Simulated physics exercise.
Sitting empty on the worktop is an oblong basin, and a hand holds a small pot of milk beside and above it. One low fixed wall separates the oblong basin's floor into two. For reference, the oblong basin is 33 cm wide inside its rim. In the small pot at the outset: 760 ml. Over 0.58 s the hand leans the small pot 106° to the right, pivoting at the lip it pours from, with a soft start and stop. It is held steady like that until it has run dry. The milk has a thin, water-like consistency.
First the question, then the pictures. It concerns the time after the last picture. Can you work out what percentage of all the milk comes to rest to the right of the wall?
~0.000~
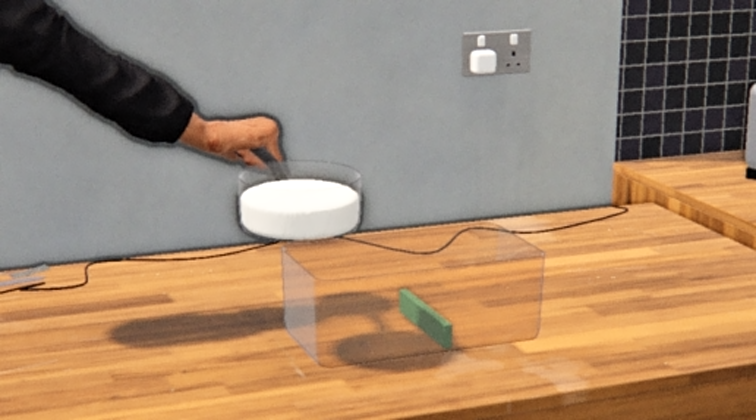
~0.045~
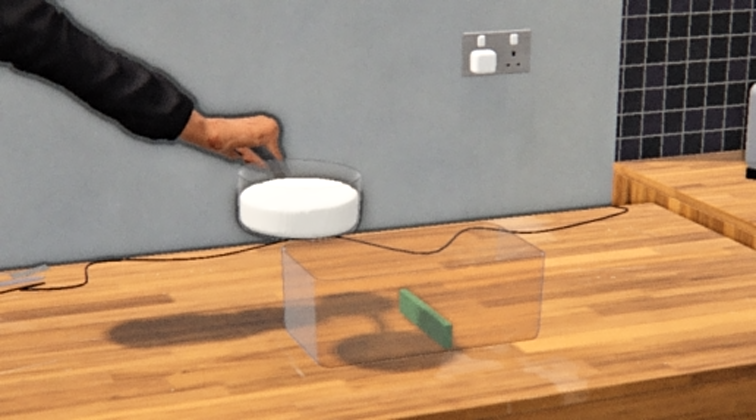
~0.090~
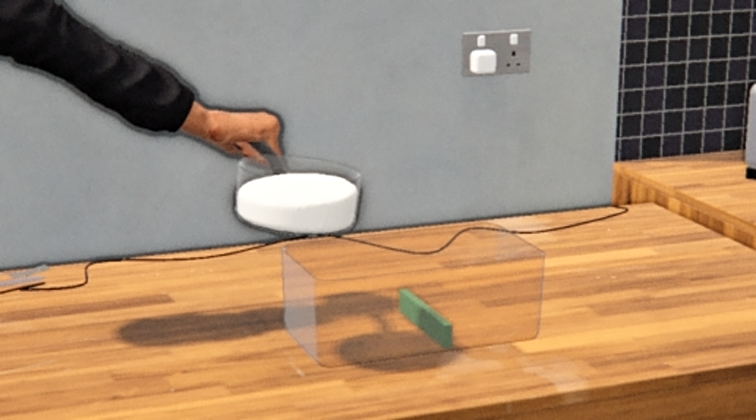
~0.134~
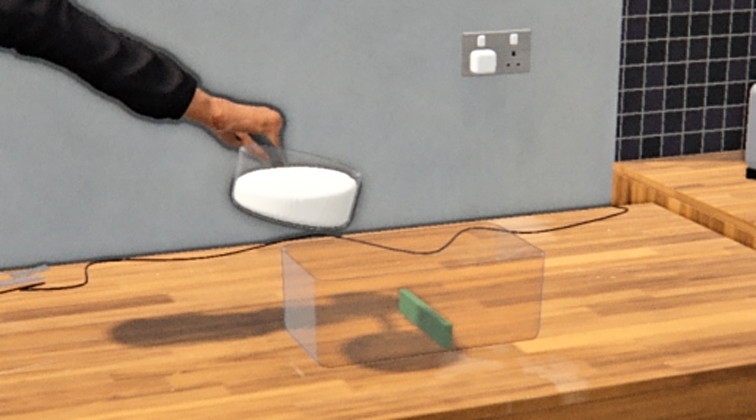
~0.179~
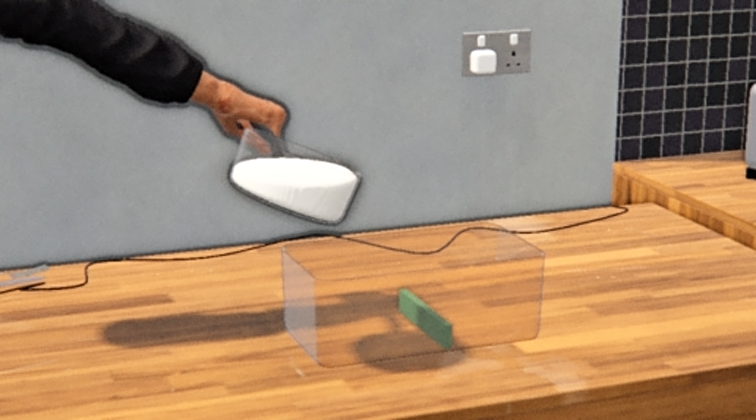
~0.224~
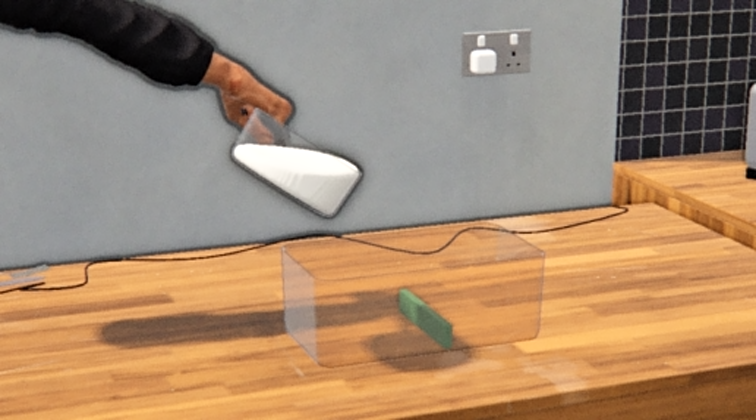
I would put it at 55 per cent.
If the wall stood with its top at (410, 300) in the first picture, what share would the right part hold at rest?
With the wall placed like that, close to 70 per cent.
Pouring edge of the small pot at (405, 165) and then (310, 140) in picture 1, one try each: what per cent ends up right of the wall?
First 50, then 20 per cent.
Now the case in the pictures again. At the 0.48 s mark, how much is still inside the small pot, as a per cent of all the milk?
Still held: Roughly 36 % of the total.
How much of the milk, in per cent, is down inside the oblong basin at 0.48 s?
Fraction in basin: Approx. 5%.
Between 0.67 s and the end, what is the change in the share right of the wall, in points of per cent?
Looks like it went downward, around 20 per cent.
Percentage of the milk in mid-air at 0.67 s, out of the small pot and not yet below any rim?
Close to 12 %.
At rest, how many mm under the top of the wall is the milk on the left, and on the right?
Some 24 mm on the left and 16 mm on the right.
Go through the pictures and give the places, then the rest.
It leans 0°; its right rim is at (357, 171); the milk meets the walls at (242, 200) and (353, 189); the oblong basin's rim runs from (298, 265) to (521, 240); the wall's top is at (425, 308), in the first frame.
It leans 2°; its right rim is at (357, 171); the milk meets the walls at (242, 198) and (353, 188), in the second frame.
It leans 6°; its right rim is at (357, 172); the milk meets the walls at (240, 195) and (351, 182), in the third frame.
It leans 13°; its right rim is at (356, 172); the milk meets the walls at (238, 185) and (351, 176), in the fourth frame.
It leans 23°; its right rim is at (356, 172); the milk meets the walls at (236, 170) and (352, 170), in the fifth frame.
It leans 34°; its right rim is at (355, 172); the milk meets the walls at (236, 151) and (354, 163), in the sixth frame.
After 0.48 s the tilt is 99° and 36 per cent is still to pour, 5 is left of the wall and 0 right of it.
After 0.67 s the tilt is 106° and 3 per cent is still to pour, 12 is left of the wall and 74 right of it.
After 0.87 s the tilt is 106° and 1 per cent is still to pour, 24 is left of the wall and 49 right of it.
After 1.08 s the tilt is 106° and 0 per cent is still to pour, 34 is left of the wall and 55 right of it.
In the end 35 per cent lies left of the wall, 55 right of it and 10 outside.
